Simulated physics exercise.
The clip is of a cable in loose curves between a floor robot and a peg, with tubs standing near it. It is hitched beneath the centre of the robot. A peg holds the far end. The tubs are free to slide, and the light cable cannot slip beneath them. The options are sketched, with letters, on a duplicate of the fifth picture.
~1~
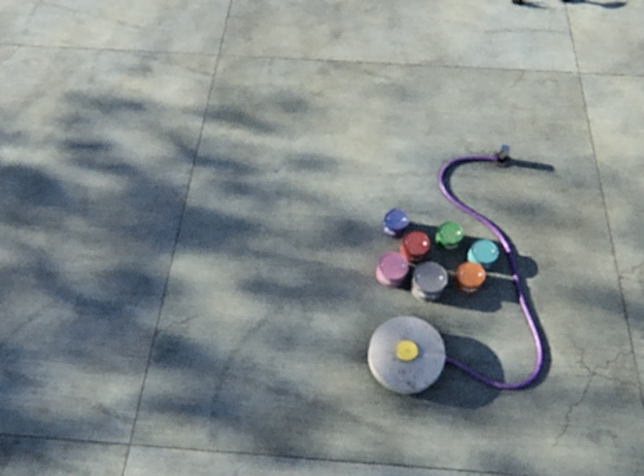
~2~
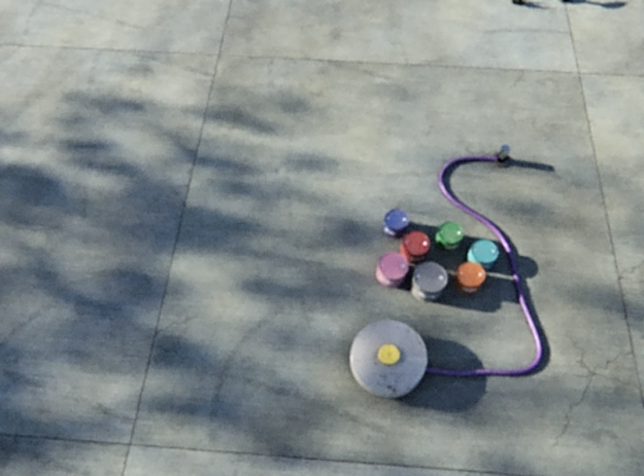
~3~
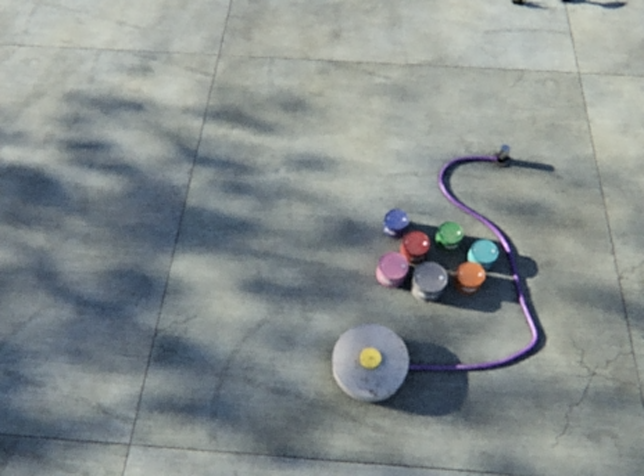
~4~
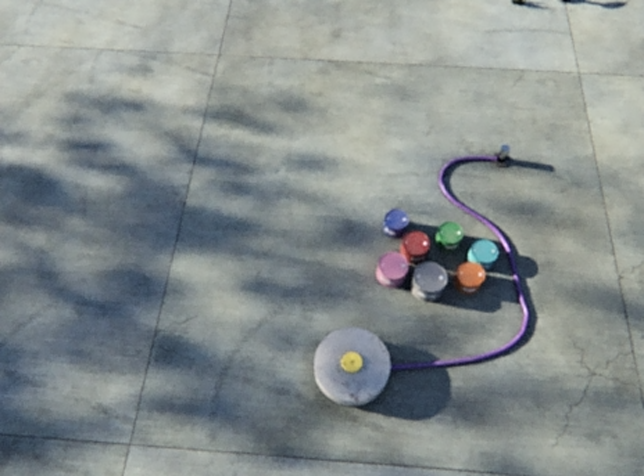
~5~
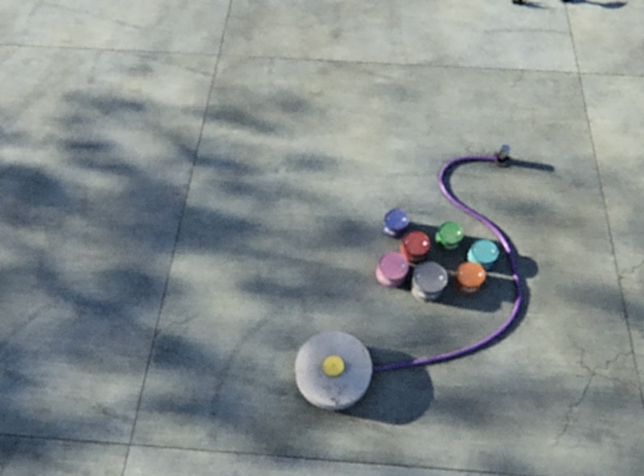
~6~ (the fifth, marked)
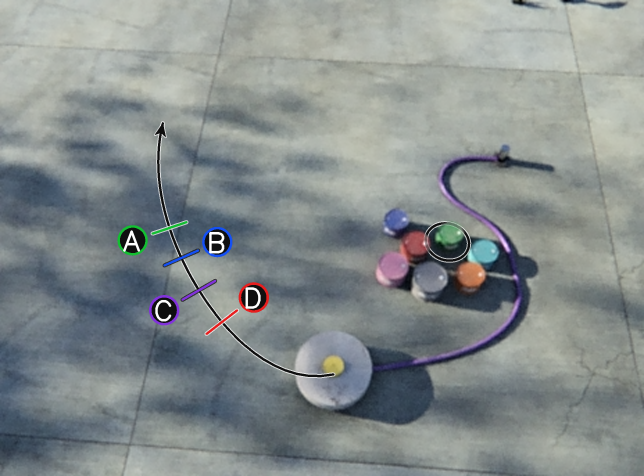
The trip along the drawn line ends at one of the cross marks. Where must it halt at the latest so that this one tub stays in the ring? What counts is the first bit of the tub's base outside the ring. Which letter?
At B, and not beyond.
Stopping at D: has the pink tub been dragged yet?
By then, no.
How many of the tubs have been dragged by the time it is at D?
By then, none.
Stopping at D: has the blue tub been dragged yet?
No.
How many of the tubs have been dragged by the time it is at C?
The count is none.
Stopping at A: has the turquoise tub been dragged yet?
Yes.
On the marked copy, A at (170, 228); B at (181, 258); C at (199, 290); D at (222, 322); the ring at (447, 242); the route from (333, 374) via (184, 262) to (163, 123).
Taking B. A third of the way, robot (258, 352); green tub (449, 237).
Two thirds of the way, robot (207, 300); green tub (449, 237).
When it is over, robot (179, 252); grey tub (426, 276); orange tub (456, 267); green tub (447, 236); turquoise tub (470, 249); the green tub is still in its ring.
As for the rest, A drags the ringed tub to (432, 228); C is safe but short; D is safe but short.
